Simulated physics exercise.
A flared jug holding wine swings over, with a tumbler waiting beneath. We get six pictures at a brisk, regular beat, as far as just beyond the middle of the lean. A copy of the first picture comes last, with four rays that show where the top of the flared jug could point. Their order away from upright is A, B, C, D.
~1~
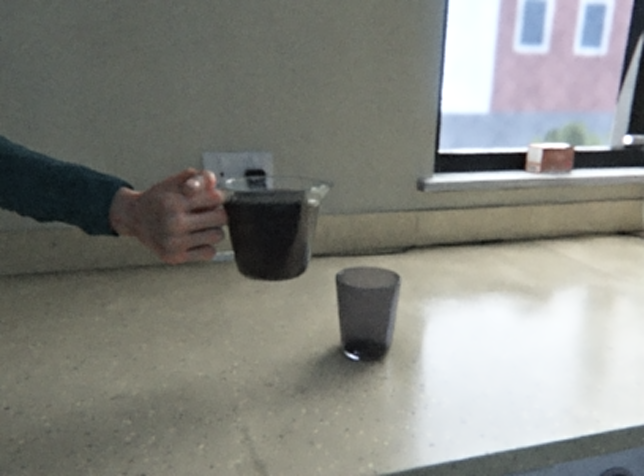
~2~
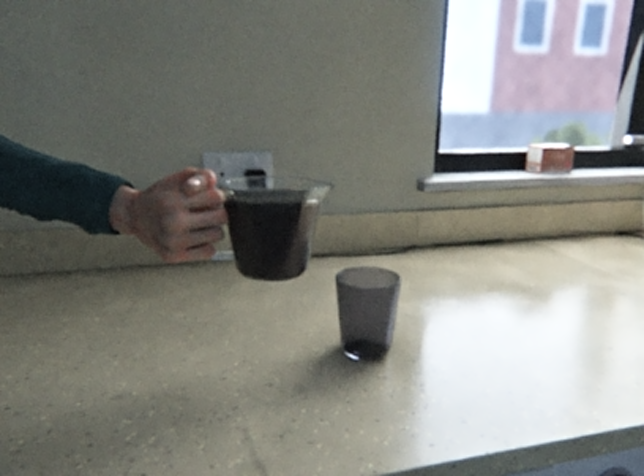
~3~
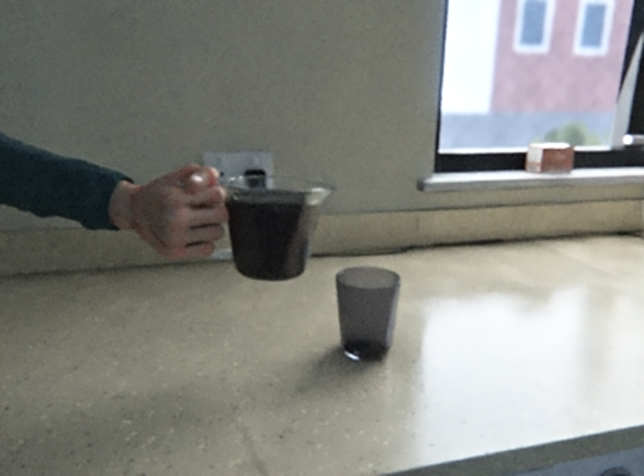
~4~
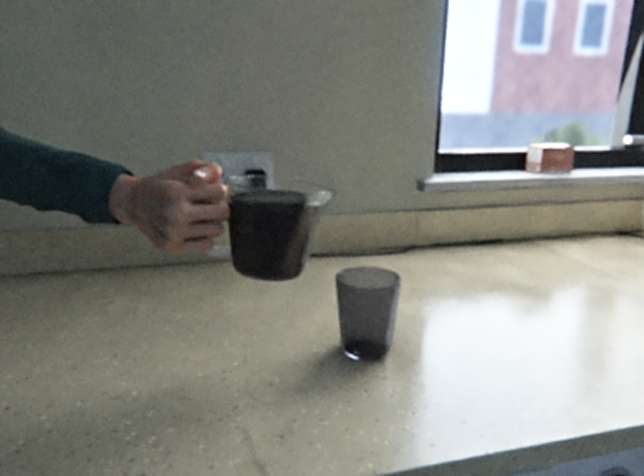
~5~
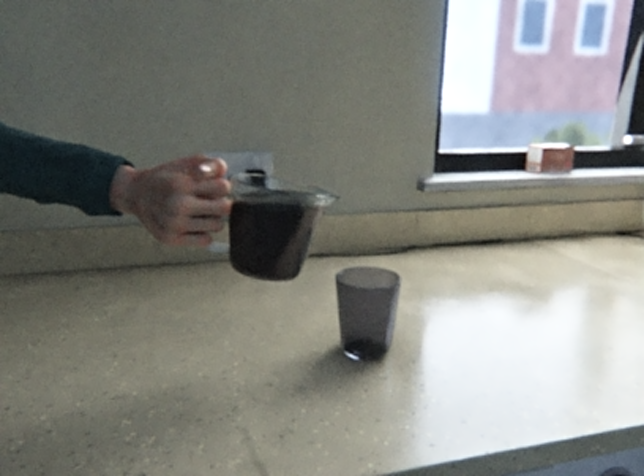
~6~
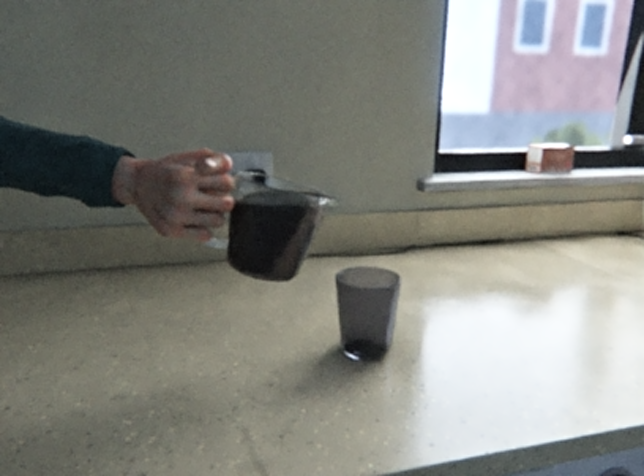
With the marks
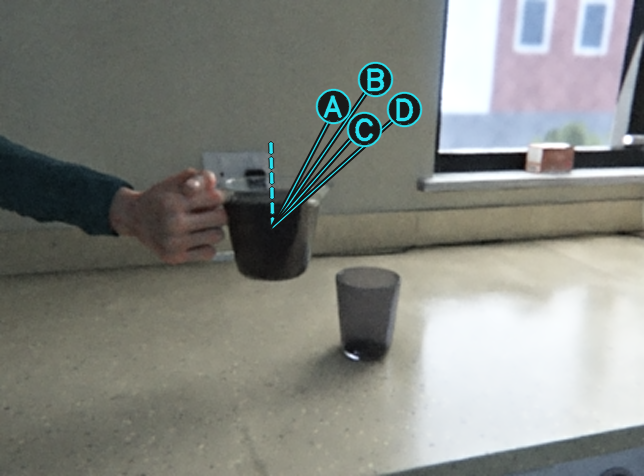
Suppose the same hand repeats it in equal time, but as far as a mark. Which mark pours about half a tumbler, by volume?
Choose C.
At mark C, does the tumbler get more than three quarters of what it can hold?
No.
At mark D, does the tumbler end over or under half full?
Over half.
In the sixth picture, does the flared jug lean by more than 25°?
No, it does not.
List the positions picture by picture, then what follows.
Upright, lip at (332, 184); rim of the tumbler round (368, 277); nothing has left yet.
Upright, lip at (332, 185); nothing has left yet.
Tipped about 3°, lip at (334, 187); nothing has left yet.
Tipped about 7°, lip at (336, 191); nothing has left yet.
Tipped about 11°, lip at (338, 196); nothing has left yet.
Tipped about 15°, lip at (340, 201); nothing has left yet.
On the marked copy, A at (327, 122); B at (365, 92); C at (350, 139); D at (391, 120).
With A, the tumbler ends with about 23 % of what it can hold.
With B, the tumbler ends with about 36 % of what it can hold.
With C, the tumbler ends with about 52 % of what it can hold.
With D, the tumbler ends with about 68 % of what it can hold.
